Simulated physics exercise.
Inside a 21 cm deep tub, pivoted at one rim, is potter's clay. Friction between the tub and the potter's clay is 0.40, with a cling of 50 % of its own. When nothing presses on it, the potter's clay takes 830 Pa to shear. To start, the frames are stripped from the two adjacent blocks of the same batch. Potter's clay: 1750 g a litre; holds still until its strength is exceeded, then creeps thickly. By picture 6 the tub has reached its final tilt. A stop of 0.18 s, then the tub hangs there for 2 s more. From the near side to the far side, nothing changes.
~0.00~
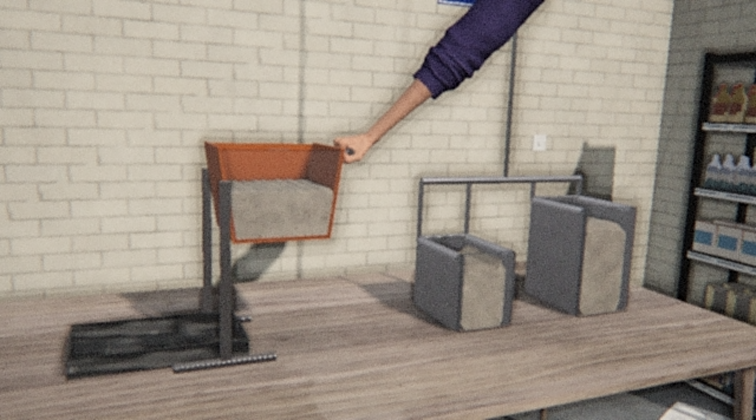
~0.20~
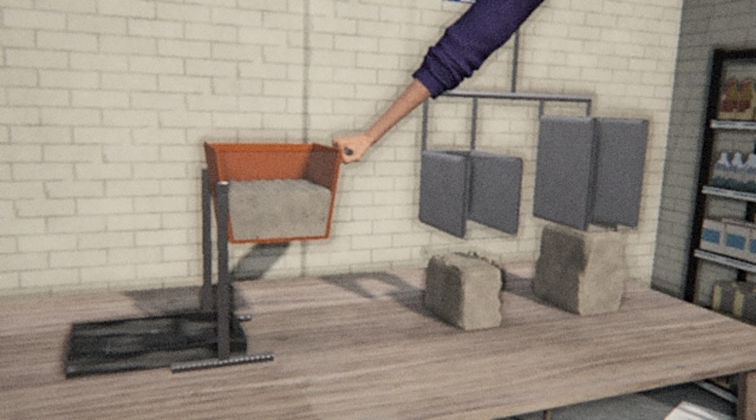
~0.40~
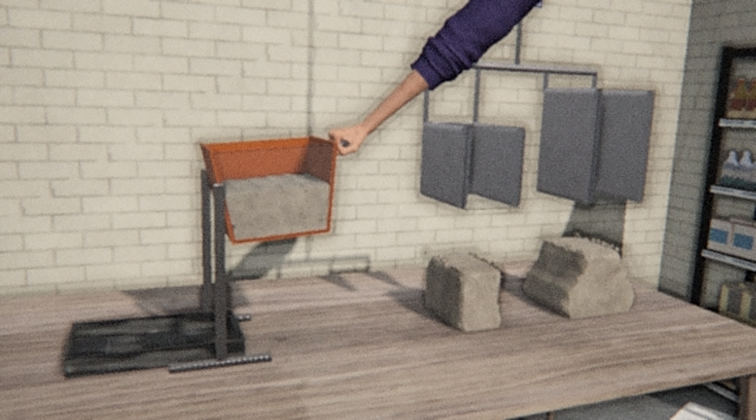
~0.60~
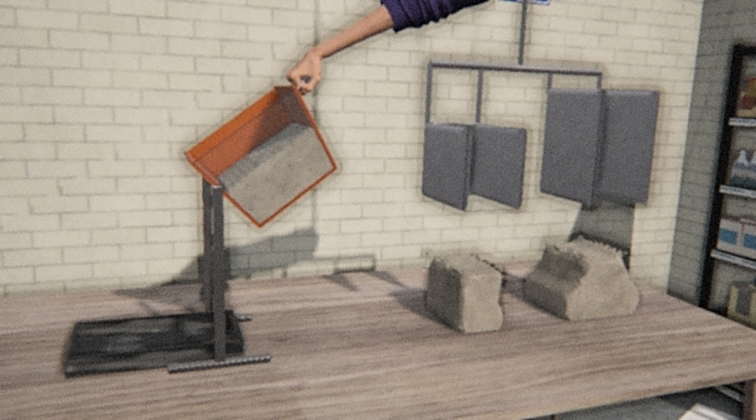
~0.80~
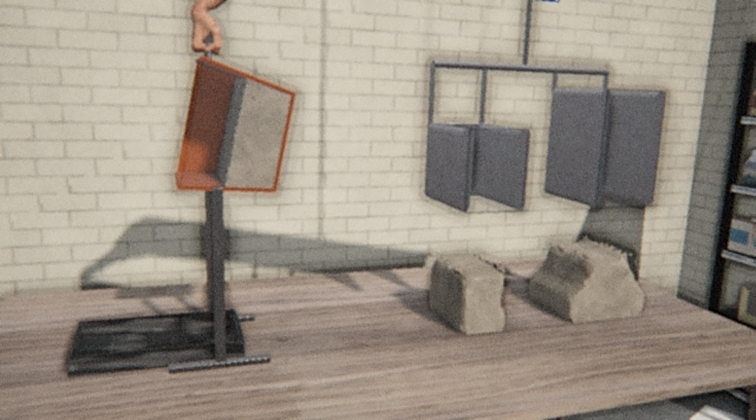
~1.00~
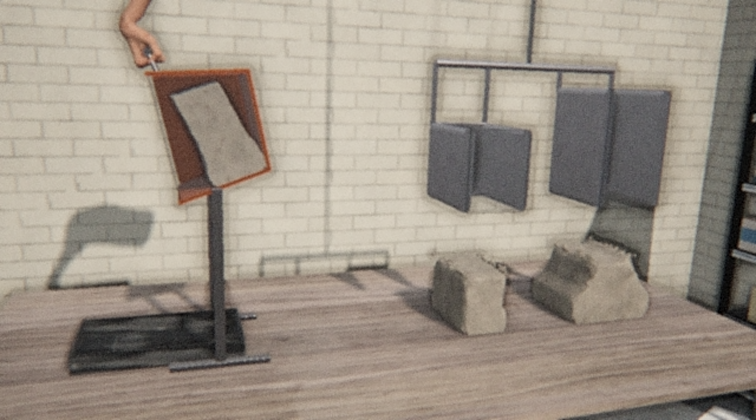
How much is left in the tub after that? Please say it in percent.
About 40 %.
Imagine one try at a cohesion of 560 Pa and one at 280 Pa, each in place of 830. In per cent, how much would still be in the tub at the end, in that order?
Result: 30 % for the first case, 18 % for the second.
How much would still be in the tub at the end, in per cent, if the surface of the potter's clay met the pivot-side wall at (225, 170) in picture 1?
About 12 per cent.
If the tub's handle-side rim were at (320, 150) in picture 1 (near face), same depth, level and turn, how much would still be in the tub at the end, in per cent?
Then about 45 %.
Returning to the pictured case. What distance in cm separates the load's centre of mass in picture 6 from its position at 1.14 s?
About 9 cm.
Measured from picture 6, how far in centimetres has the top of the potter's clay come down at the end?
The top ends up some 14 cm below its level in the last picture.
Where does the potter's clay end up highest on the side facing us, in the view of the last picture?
I'd point to somewhere around (222, 147).
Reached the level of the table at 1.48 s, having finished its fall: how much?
Down at that time: Approx. 60 %.
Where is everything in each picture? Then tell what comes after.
The first picture shows handle-side rim at (341, 150), tilt 0 degrees; top of the potter's clay at (298, 191); blocks stand 18 cm, 28 cm (left to right).
The second picture shows handle-side rim at (339, 150), tilt 0 degrees; top of the potter's clay at (295, 192); blocks stand 18 cm, 26 cm (left to right).
The third picture shows handle-side rim at (334, 143), tilt 4 degrees; top of the potter's clay at (325, 185); blocks stand 18 cm, 20 cm (left to right).
The fourth picture shows handle-side rim at (293, 88), tilt 37 degrees; top of the potter's clay at (310, 130); blocks stand 18 cm, 20 cm (left to right).
The fifth picture shows handle-side rim at (202, 60), tilt 79 degrees; top of the potter's clay at (246, 81); blocks stand 18 cm, 20 cm (left to right).
The sixth picture shows handle-side rim at (147, 76), tilt 102 degrees; top of the potter's clay at (219, 84); blocks stand 18 cm, 20 cm (left to right).
After 1.14 s, the tub is at 102 degrees and holds 78 %.
After 1.31 s, the tub is at 102 degrees and holds 40 %.
After 1.48 s, the tub is at 102 degrees and holds 40 %.
After 1.65 s, the tub is at 102 degrees and holds 40 %.
After 3.00 s, at the end, the tub is at 102 degrees and holds 40 %.
